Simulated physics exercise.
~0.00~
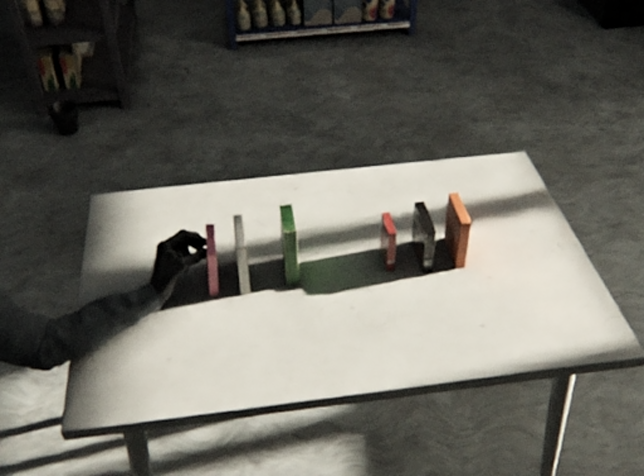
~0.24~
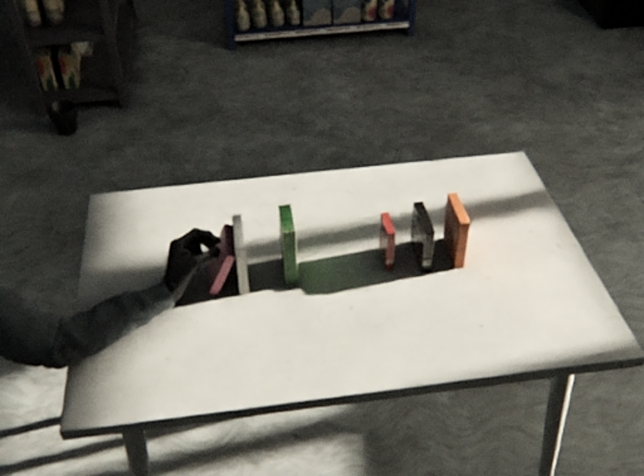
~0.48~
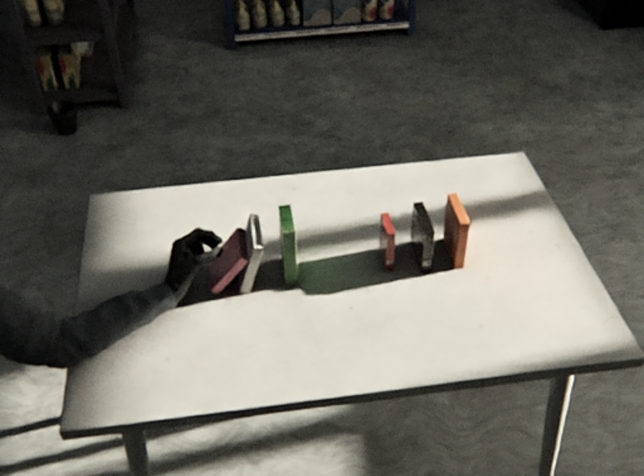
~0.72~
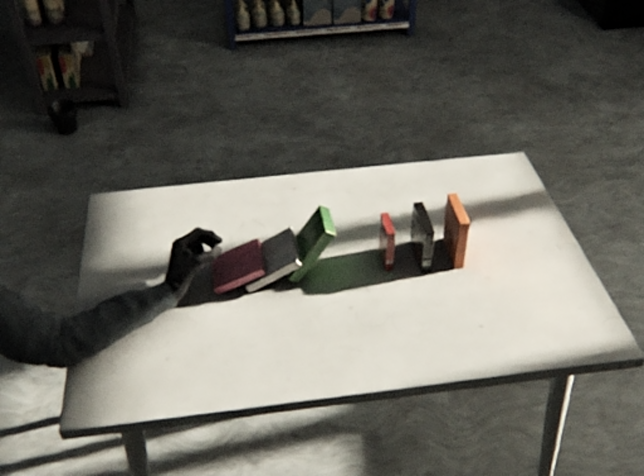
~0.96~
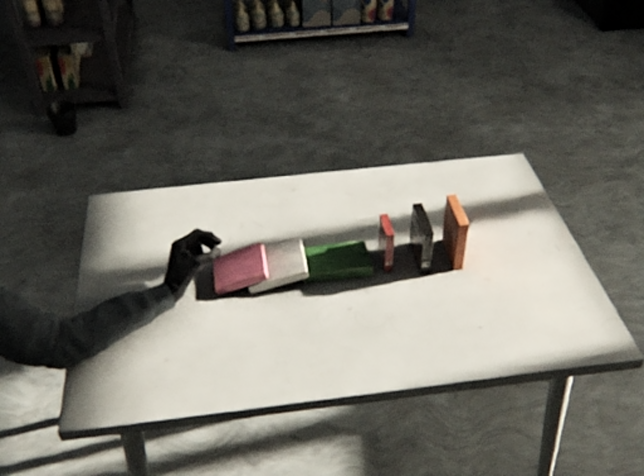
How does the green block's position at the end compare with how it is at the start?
The green block stands upright at the start, but by the end it is lying on its side on the table.
A pink board on a pale table tips to the right as a dark hand nudges its top, toppling a white block, which then knocks over a green one. All three end up lying down, while the red, black and orange pieces still stand.
